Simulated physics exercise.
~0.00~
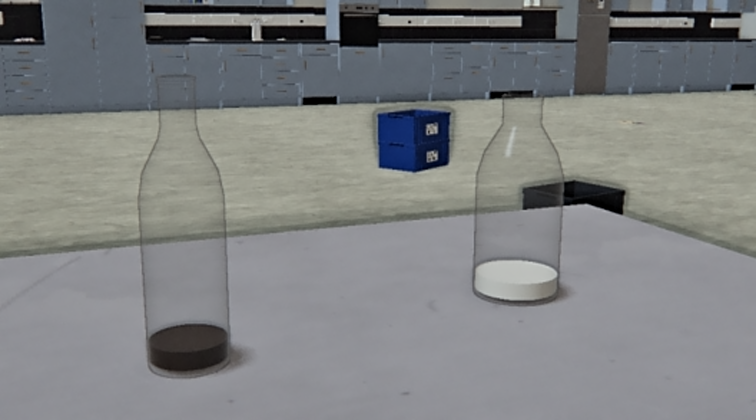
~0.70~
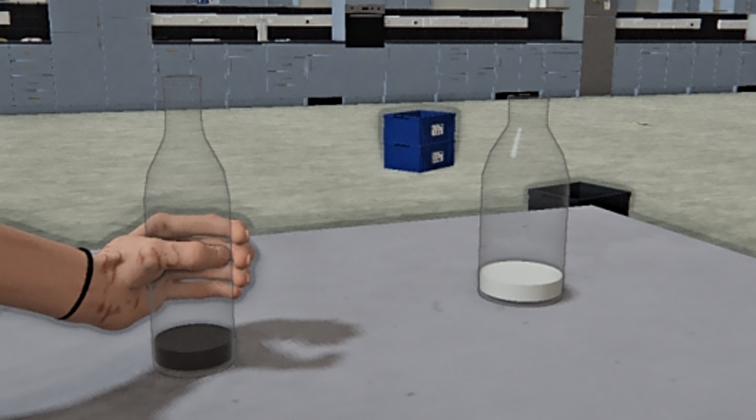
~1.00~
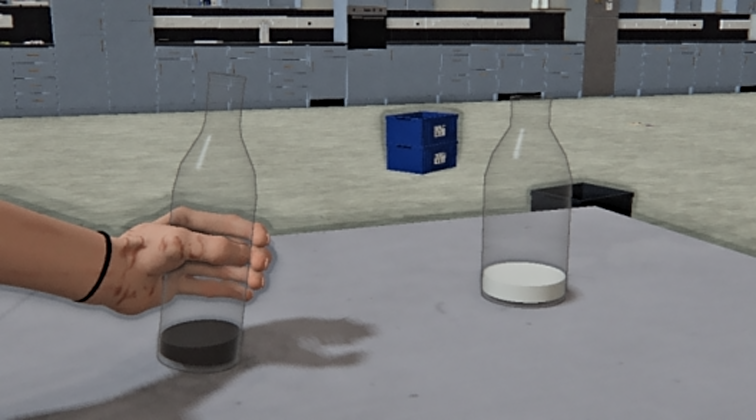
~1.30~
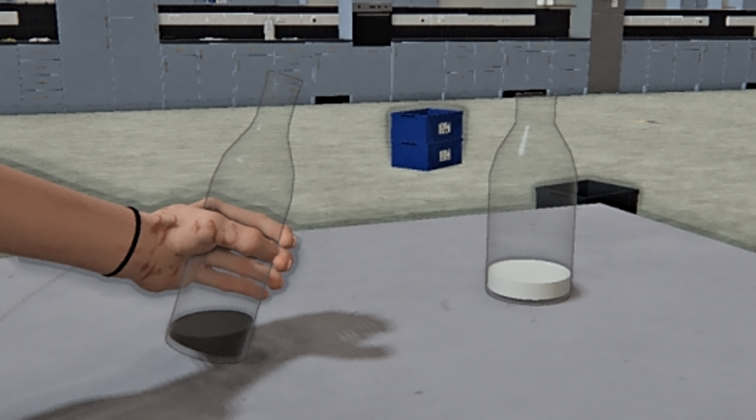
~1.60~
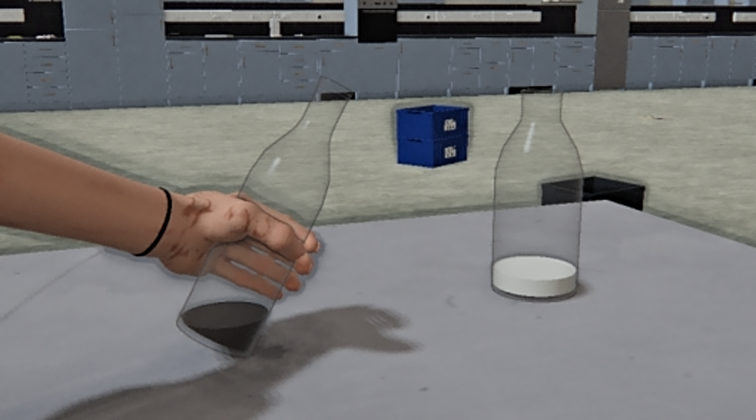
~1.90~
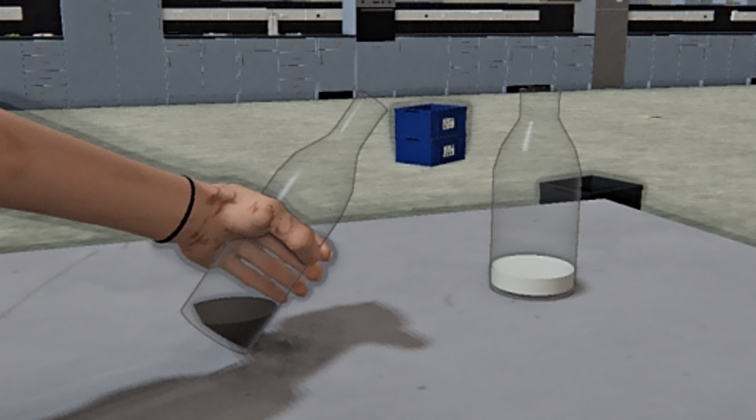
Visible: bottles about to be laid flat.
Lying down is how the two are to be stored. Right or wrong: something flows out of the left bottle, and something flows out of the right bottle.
Left bottle: Wrong; right bottle: Wrong.
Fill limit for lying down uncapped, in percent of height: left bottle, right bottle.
Limits: Around 20 per cent and around 20 per cent.
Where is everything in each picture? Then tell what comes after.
Both stand upright; left bottle (183, 220) nearly empty, open; right bottle (519, 193) nearly empty, open, in the first picture.
A hand takes the left bottle; left bottle nearly empty, surface at (194, 338); right bottle nearly empty, surface at (521, 274), in the second picture.
The left bottle tips; left bottle (213, 217) nearly empty; right bottle (527, 195) nearly empty, in the third picture.
The left bottle tips; left bottle nearly empty, surface at (212, 325); right bottle nearly empty, surface at (529, 272), in the fourth picture.
The left bottle tips; left bottle (277, 208) tipped 30°; right bottle (538, 189) nearly empty, in the fifth picture.
The left bottle tips; left bottle (297, 212) tipped 35°, open; right bottle nearly empty, surface at (533, 268), open, in the sixth picture.
Around 2.6 s, the left bottle is nearly down; left bottle, no leak.
Around 3.6 s, the left bottle lies flat; left bottle, no leak.
Around 6.5 s, both lie flat; left bottle, no leak; right bottle, no leak.
